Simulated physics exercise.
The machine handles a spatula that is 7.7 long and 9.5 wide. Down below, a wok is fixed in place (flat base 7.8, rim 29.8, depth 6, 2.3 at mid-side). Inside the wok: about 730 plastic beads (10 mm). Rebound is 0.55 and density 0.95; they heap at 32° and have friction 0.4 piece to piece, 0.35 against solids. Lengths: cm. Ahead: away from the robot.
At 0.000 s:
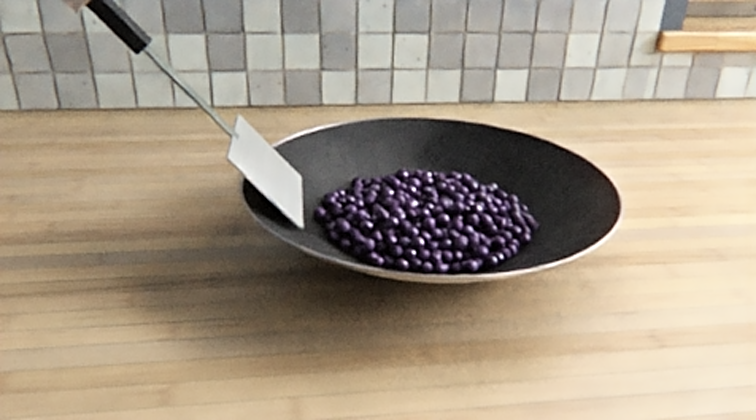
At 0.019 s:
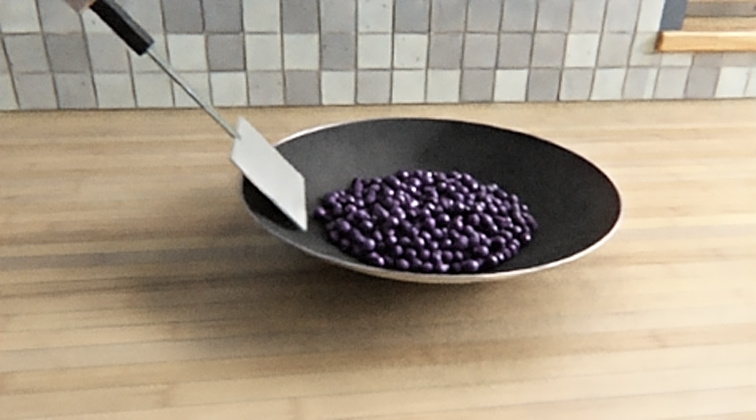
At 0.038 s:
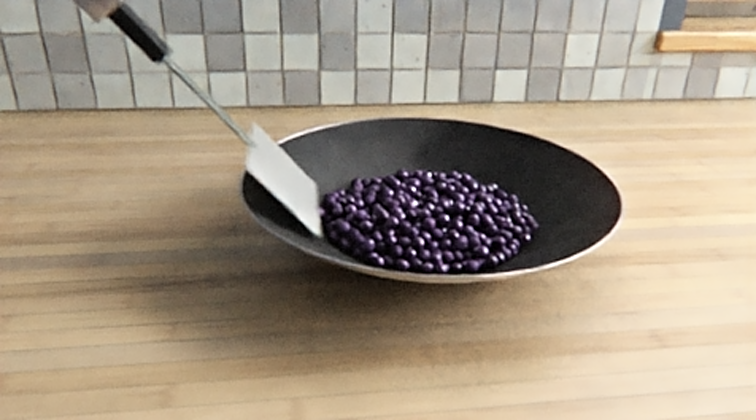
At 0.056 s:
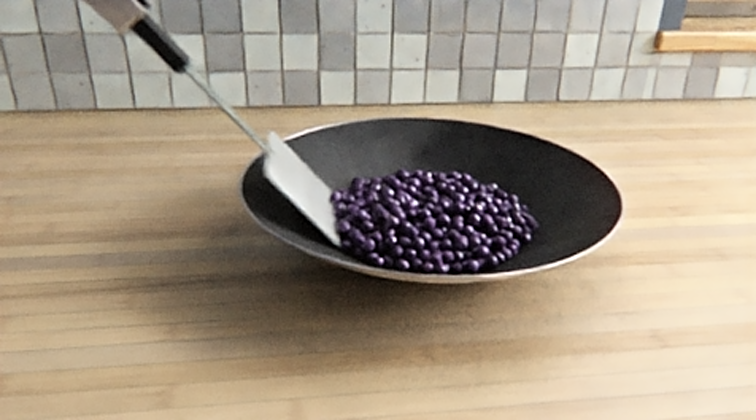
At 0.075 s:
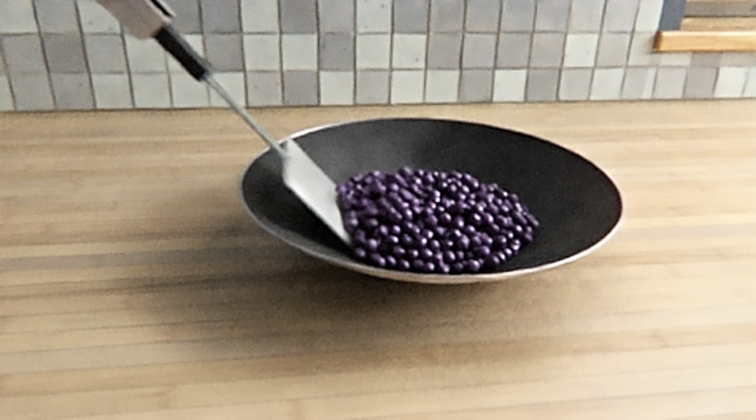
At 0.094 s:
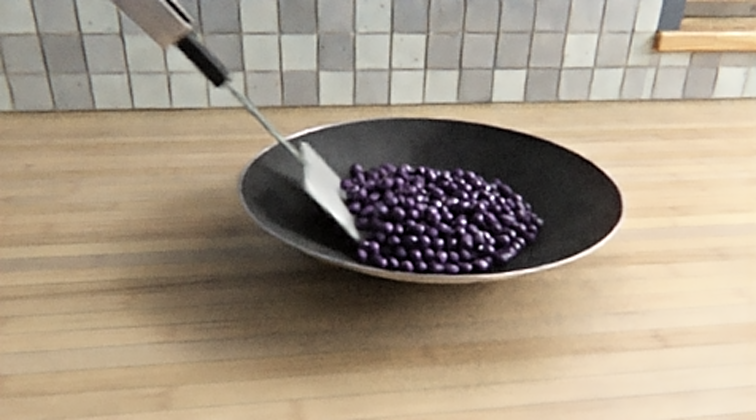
The video shows a spatula with a black-and-silver handle at the left side of a dark wok of purple beads on a wooden counter; it slides a short way rightward against the pile, whose left edge shifts slightly inward.
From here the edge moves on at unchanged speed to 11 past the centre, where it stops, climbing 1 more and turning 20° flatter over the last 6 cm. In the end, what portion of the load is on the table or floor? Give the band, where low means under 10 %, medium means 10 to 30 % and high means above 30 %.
Band: High.
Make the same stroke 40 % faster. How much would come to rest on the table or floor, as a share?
Near 50 %.
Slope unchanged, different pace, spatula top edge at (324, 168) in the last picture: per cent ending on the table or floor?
Roughly 50 per cent.
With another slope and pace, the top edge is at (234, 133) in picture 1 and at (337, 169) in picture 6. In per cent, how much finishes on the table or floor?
It works out to about 50 %, more or less.
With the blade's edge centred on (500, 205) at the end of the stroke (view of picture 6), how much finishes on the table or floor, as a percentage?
Approximately 5 per cent, I reckon.
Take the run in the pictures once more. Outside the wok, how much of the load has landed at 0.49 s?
Share at that moment: About 40 %.
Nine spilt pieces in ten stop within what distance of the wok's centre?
Distance from centre: Approx. 45 cm.
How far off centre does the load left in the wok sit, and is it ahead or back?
Ahead, by about 4.5 cm.
By 0.17 s, sloping 50°, highest piece 7 above the table; 731 in the wok.
By 0.25 s, sloping 45°, highest piece 8 above the table; 731 in the wok.
By 0.49 s, sloping 30°, highest piece 7 above the table; 427 in the wok, 282 on the table or floor, 22 on the blade or in flight.
By 1.54 s, sloping 30°, highest piece 7 above the table; 427 in the wok, 304 on the table or floor.
Final count, 427 in the wok, 304 on the table or floor. That is 42 % on the table or floor.
